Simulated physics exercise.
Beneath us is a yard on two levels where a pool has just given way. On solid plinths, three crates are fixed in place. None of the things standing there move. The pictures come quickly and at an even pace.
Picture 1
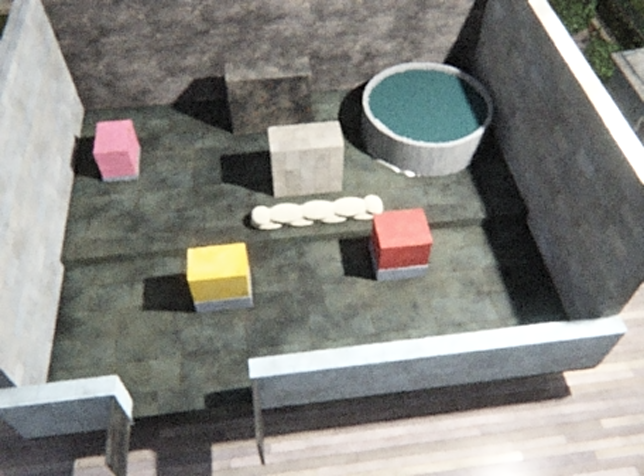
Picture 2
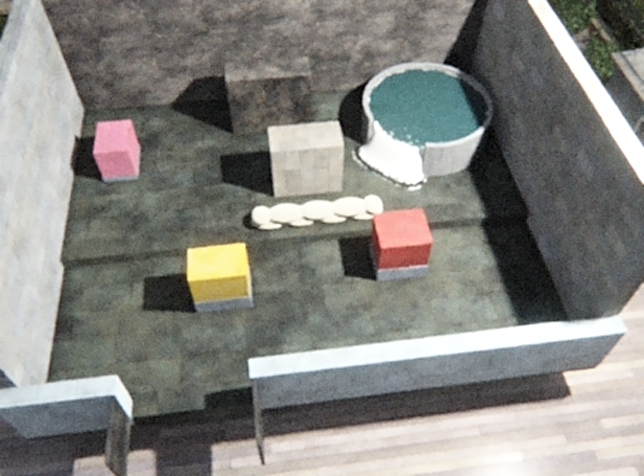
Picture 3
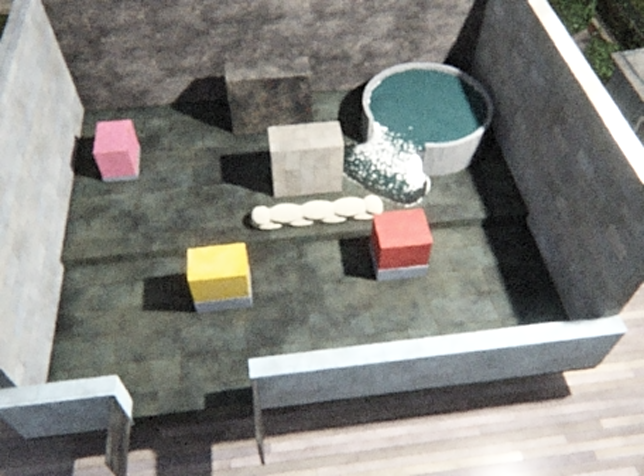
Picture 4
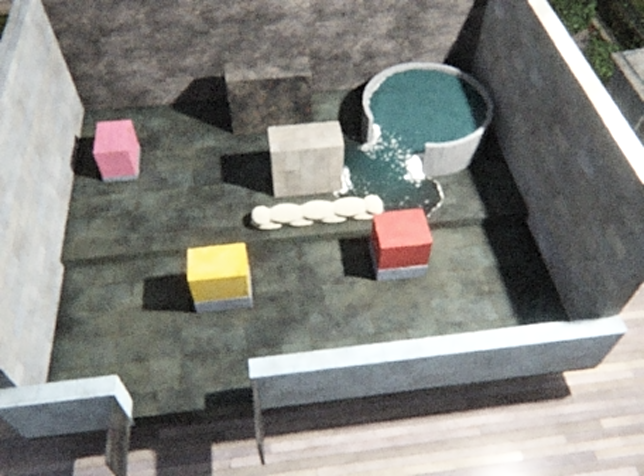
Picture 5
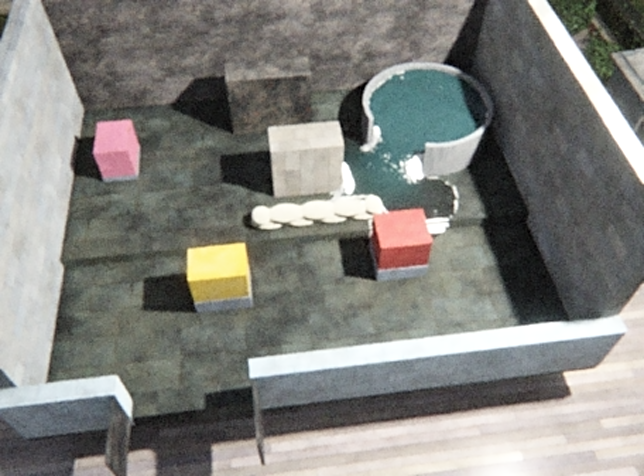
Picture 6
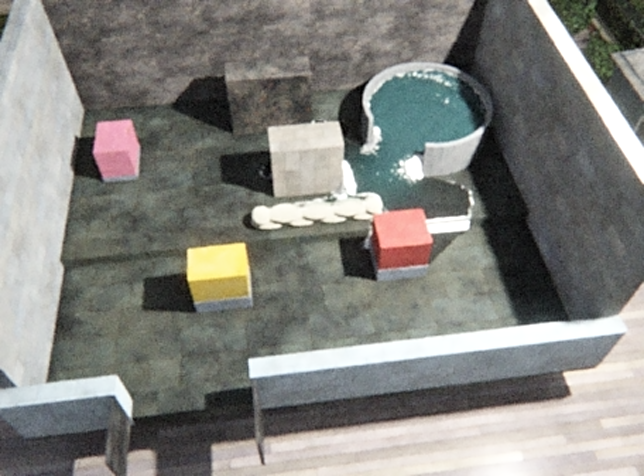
Water bursts from the round pool's front and spreads across the floor toward the red block.
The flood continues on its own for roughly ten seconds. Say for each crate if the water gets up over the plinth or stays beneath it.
At the pink crate the water gets over; at the red crate the water gets over; at the yellow crate the water stays beneath.
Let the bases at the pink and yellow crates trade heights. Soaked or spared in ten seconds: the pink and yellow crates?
Pink: Untouched, yellow: Flooded.
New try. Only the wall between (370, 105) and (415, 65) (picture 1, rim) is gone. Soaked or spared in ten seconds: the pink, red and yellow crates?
Going through them, the pink crate gets reached, the red crate is never reached and the yellow crate is never reached.
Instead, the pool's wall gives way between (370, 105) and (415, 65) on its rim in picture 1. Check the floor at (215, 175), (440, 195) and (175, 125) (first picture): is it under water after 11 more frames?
Soaked / unwetted / soaked.
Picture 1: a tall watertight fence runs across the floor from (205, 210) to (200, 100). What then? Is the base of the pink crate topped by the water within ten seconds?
Well, the pink one comes through dry in the end.
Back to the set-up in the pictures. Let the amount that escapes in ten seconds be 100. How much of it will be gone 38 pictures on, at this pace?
Share gone by then: About 35 %.
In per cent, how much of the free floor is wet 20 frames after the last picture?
By my count, 60 percent.
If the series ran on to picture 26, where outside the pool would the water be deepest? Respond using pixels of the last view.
Approximate pixel: (403, 238).
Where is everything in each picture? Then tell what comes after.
The first frame shows the round pool at (427, 105) is whole and still.
In the second frame, the front is at (358, 152), out from the gap at (392, 156).
In the third frame, water pours out at (392, 157) and has run to (411, 200).
In the fourth frame, the front is at a hidden place, out from the gap at (392, 158).
In the fifth frame, water pours out at (392, 157) and has run to a hidden place.
In the sixth frame, the front is at (269, 171), out from the gap at (392, 157).
A moment on, water covers 20 % of the floor; the pink crate not reached, the red crate water round its plinth, the yellow crate not reached.
Next, water covers 45 % of the floor; the pink crate water round its plinth, the red crate water round its plinth, the yellow crate water round its plinth.
Then, water covers 60 % of the floor; the pink crate water round its plinth, the red crate water round its plinth, the yellow crate water round its plinth.
Later, water covers 80 % of the floor; the pink crate water round its plinth, the red crate water round its plinth, the yellow crate water round its plinth.
In the end, water covers 90 % of the floor; the pink crate was topped, the red crate was topped, the yellow crate stayed above the water.
